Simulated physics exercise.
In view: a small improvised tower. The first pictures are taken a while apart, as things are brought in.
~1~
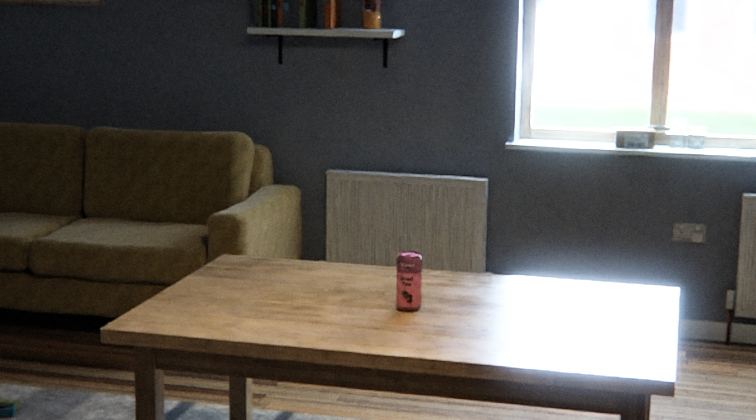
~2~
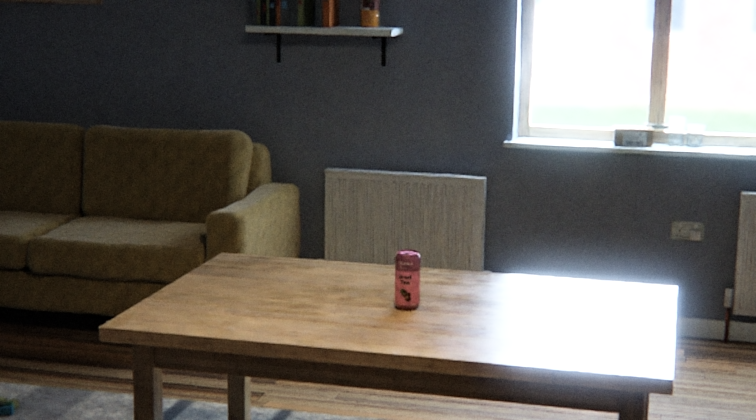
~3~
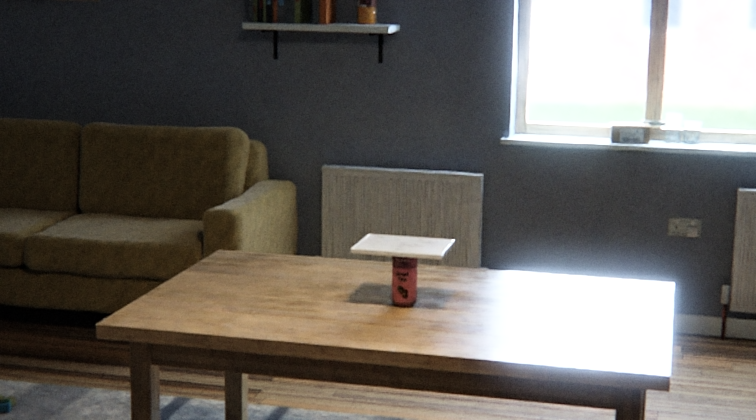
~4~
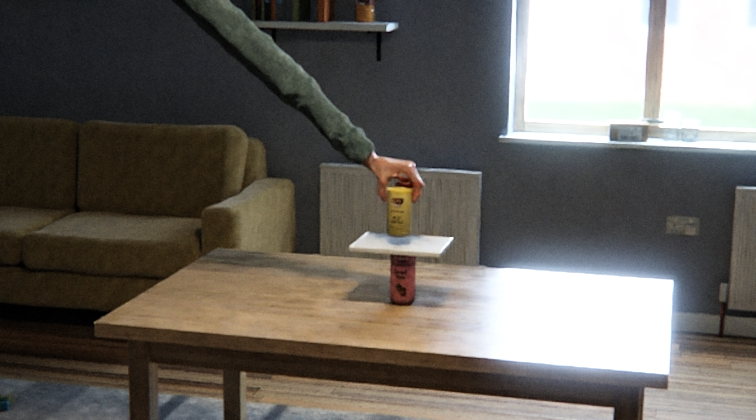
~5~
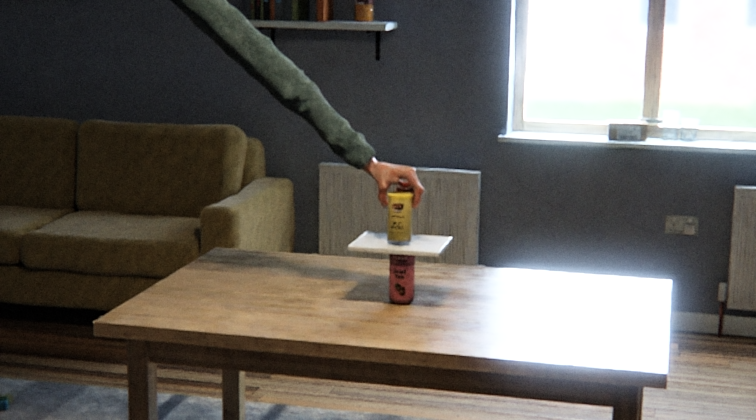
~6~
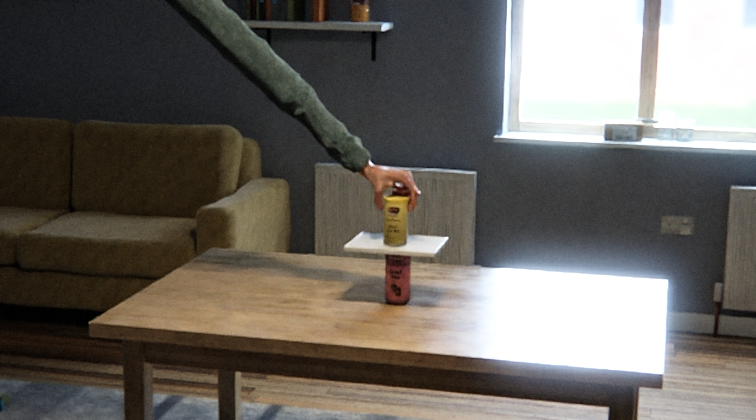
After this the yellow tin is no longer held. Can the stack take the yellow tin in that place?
Outcome: The stack stays up.
Then, 0.30 s on from there, no change.
Then, 0.70 s on from there, yellow tin resting near (396, 221).
In the end, all 3 unmoved. At the end, from the last picture's camera, yellow tin near (396, 221). The stack keeps its balance.
